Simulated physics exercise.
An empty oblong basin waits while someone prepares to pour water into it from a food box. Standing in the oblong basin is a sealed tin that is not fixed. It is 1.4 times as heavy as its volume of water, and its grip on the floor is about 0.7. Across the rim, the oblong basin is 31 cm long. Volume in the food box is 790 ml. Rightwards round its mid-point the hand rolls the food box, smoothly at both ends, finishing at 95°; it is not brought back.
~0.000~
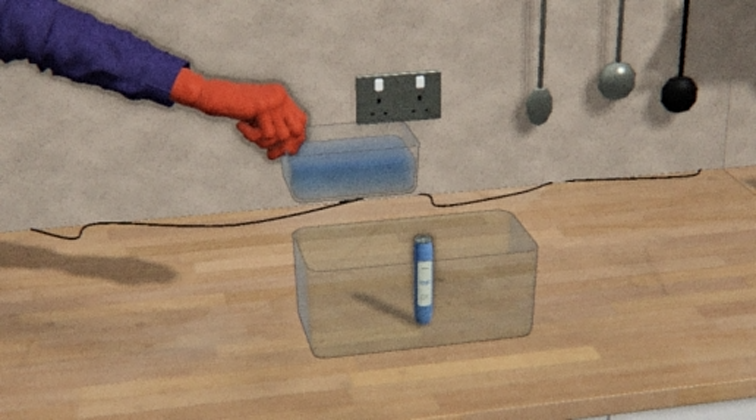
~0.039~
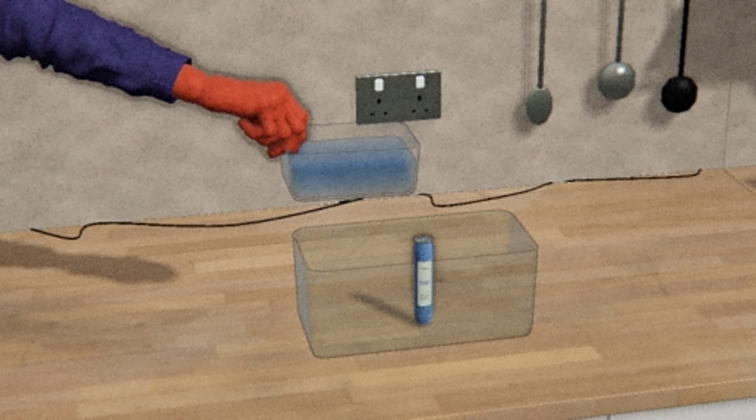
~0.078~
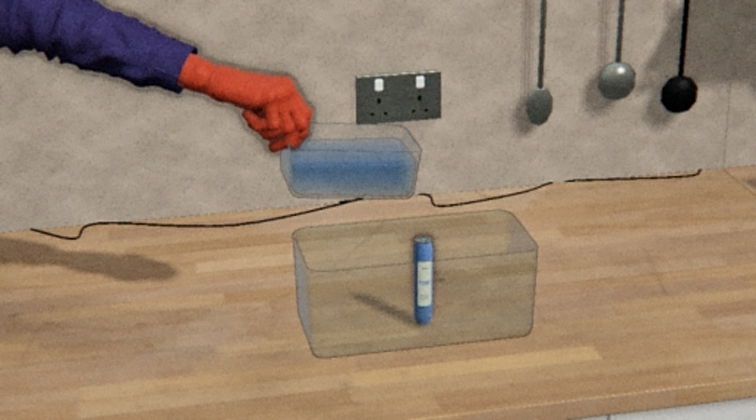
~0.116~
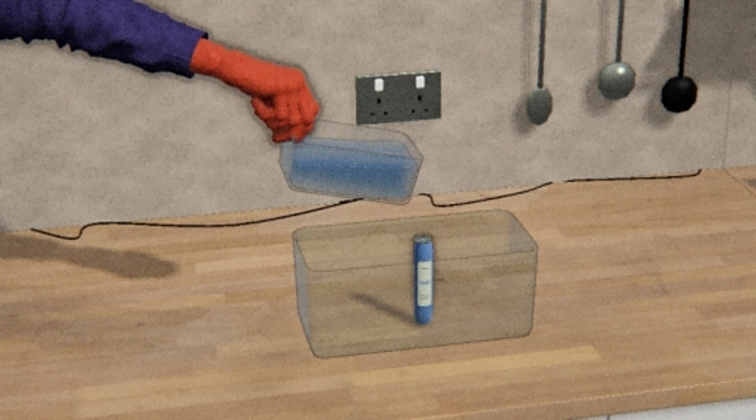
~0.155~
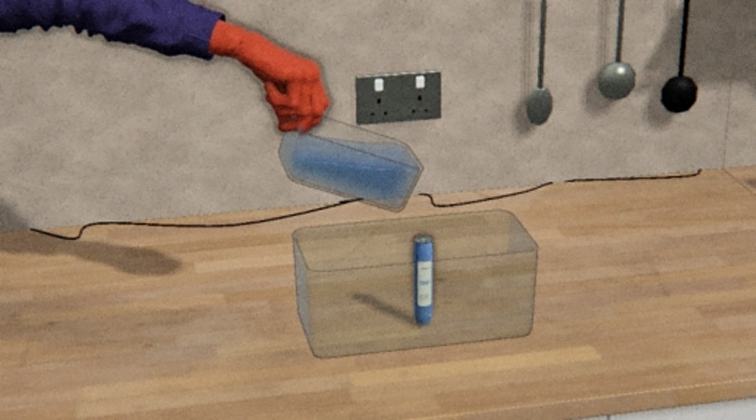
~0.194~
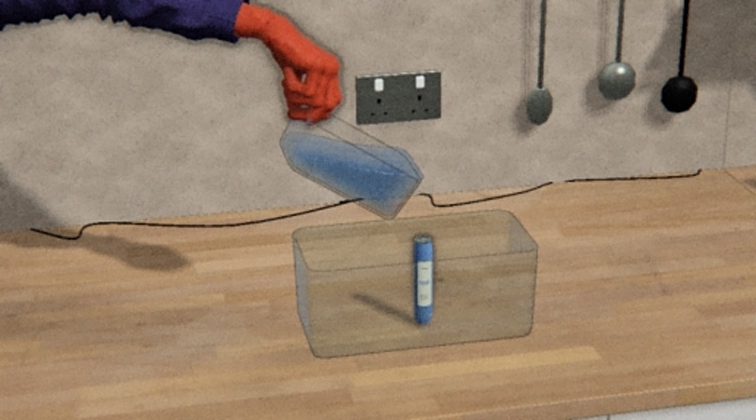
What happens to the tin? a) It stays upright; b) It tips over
a.
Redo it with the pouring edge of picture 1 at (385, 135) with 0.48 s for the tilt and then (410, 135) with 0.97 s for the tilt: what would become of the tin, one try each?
Try 1: Tipped over; try 2: Still standing.
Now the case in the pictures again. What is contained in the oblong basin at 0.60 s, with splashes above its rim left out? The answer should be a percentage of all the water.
Near 88 in a hundred.
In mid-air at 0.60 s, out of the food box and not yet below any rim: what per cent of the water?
About 7 per cent.
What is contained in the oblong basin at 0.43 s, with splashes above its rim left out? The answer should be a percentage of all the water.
Around 44 percent.
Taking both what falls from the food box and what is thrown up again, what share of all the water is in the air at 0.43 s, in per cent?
Near 40 per cent of it all.
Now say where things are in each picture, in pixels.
The first picture shows tilt 0°; pouring edge (411, 134); surface from (285, 156) to (408, 145); the oblong basin's rim runs from (300, 252) to (524, 230); the tin's top is at (423, 243).
The second picture shows tilt 2°; pouring edge (412, 135); surface from (286, 155) to (409, 146).
The third picture shows tilt 6°; pouring edge (413, 140); surface from (287, 152) to (409, 148).
The fourth picture shows tilt 13°; pouring edge (415, 148); surface from (287, 150) to (411, 151).
The fifth picture shows tilt 22°; pouring edge (415, 158); surface from (287, 147) to (413, 154).
The sixth picture shows tilt 33°; pouring edge (413, 170); surface from (288, 144) to (403, 158); 3 per cent is over the edge.
After 0.43 s the tilt is 92° and 16 per cent is still to pour; the tin stands where it began.
After 0.60 s the tilt is 95° and 4 per cent is still to pour; the tin stands where it began.
After 0.78 s the tilt is 95° and 1 per cent is still to pour; the tin stands where it began.
After 0.98 s the tilt is 95° and 0 per cent is still to pour; the tin stands where it began.
In the end the tin stands where it began.
